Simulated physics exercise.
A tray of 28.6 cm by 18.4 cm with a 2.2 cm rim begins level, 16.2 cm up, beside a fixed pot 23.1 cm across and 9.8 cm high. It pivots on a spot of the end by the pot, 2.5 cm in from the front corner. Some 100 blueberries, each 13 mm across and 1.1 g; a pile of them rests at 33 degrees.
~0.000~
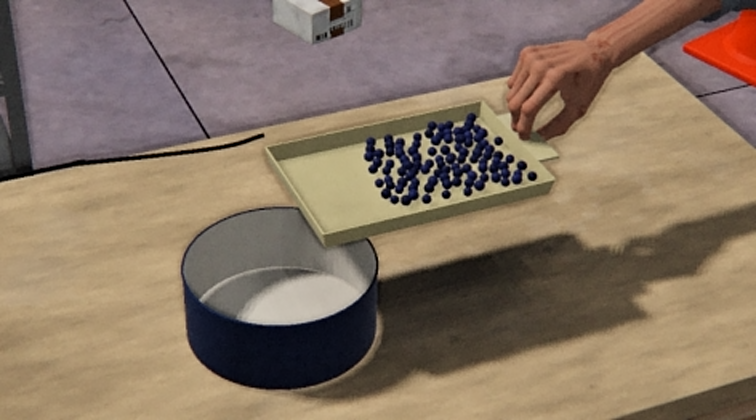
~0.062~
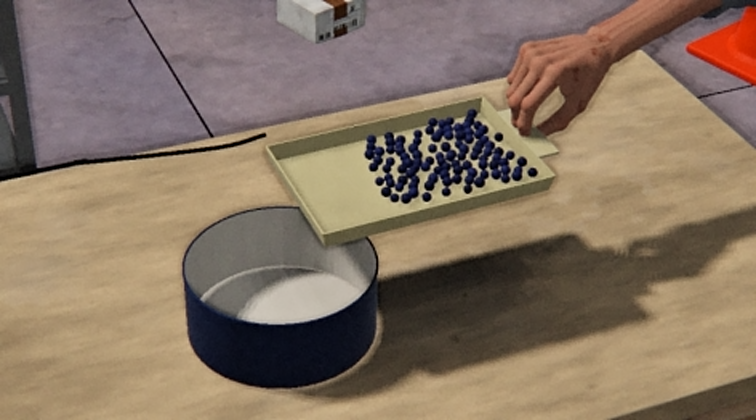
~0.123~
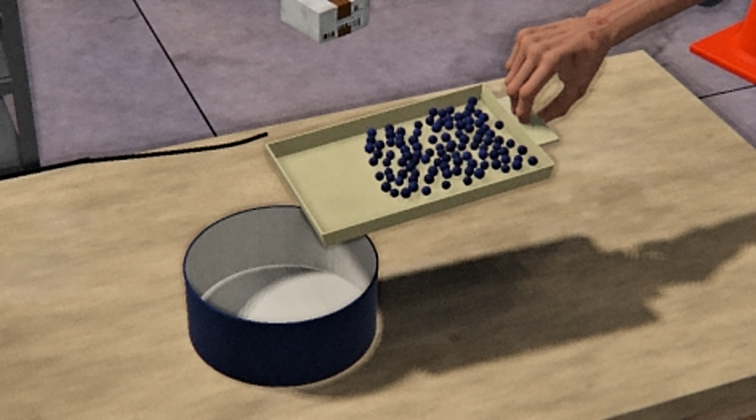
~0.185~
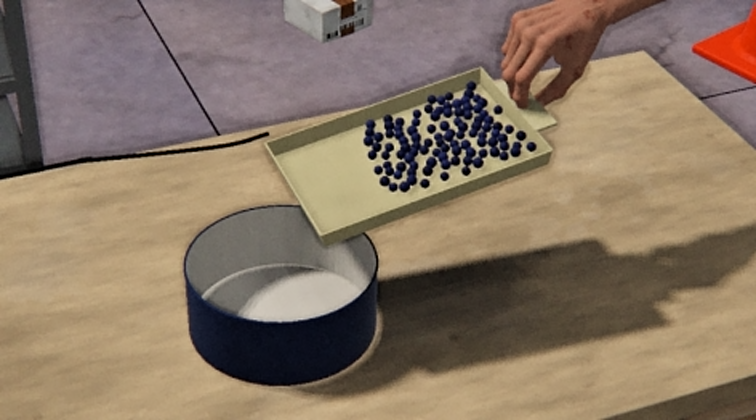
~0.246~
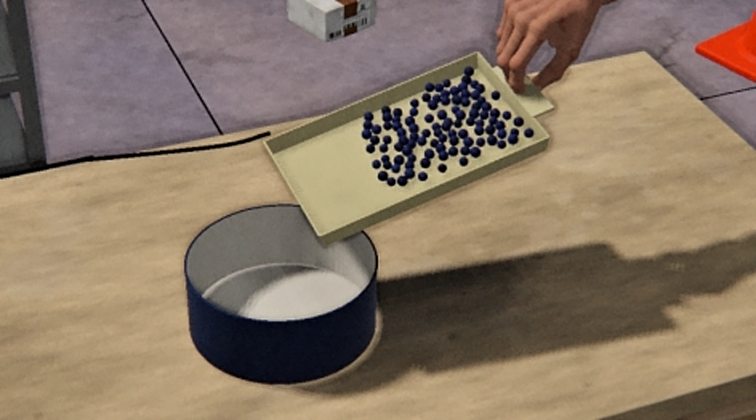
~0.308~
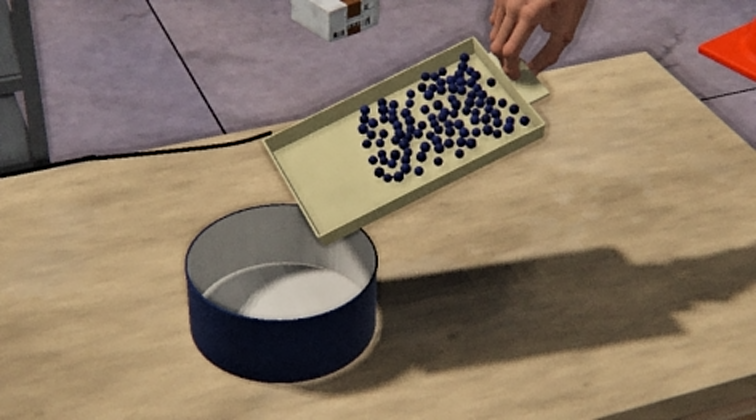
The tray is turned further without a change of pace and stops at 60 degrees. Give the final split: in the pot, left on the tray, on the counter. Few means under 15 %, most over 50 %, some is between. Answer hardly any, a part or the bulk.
Pot: A part, tray: The bulk, counter: Hardly any.
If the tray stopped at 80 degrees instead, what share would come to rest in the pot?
In that case some 40 per cent.
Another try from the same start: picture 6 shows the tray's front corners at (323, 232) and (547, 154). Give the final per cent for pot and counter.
Pot 0, counter 0.
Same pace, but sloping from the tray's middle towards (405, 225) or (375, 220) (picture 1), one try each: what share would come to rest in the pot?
About 0 and 5 per cent.
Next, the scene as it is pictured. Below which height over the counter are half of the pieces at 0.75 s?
About 20 cm.
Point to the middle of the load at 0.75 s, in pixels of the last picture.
Around (315, 189).
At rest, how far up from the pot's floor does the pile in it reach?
About 2.0 cm.
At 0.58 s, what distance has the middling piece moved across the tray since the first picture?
Roughly 9 cm.
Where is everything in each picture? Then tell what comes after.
Tray tilt 0 degrees, front corners at (326, 231) and (550, 178); middle of the pieces at (439, 160); pot at (280, 263), in the first frame.
Tray tilt 1 degrees, front corners at (325, 231) and (550, 174); middle of the pieces at (440, 157), in the second frame.
Tray tilt 5 degrees, front corners at (325, 231) and (549, 163), lowest corner left front; middle of the pieces at (440, 148), in the third frame.
Tray tilt 10 degrees, front corners at (323, 231) and (547, 149), lowest corner left front; middle of the pieces at (439, 137), in the fourth frame.
Tray tilt 14 degrees, front corners at (322, 232) and (544, 136), lowest corner left front; middle of the pieces at (436, 127), in the fifth frame.
Tray tilt 19 degrees, front corners at (320, 233) and (540, 123), lowest corner left front; middle of the pieces at (432, 118); pot at (282, 259). Its pace works out near 75 degrees a second, in the sixth frame.
After 0.58 s, tilt 40 degrees; the tray holds 100 %, the pot 0 %.
After 0.75 s, tilt 53 degrees; the tray holds 100 %, the pot 0 %.
After 1.05 s, tilt 60 degrees; the tray holds 70 %, the pot 30 %.
By 1.7 s all is still; pot 30 %, tray 70 %, counter 0 %.
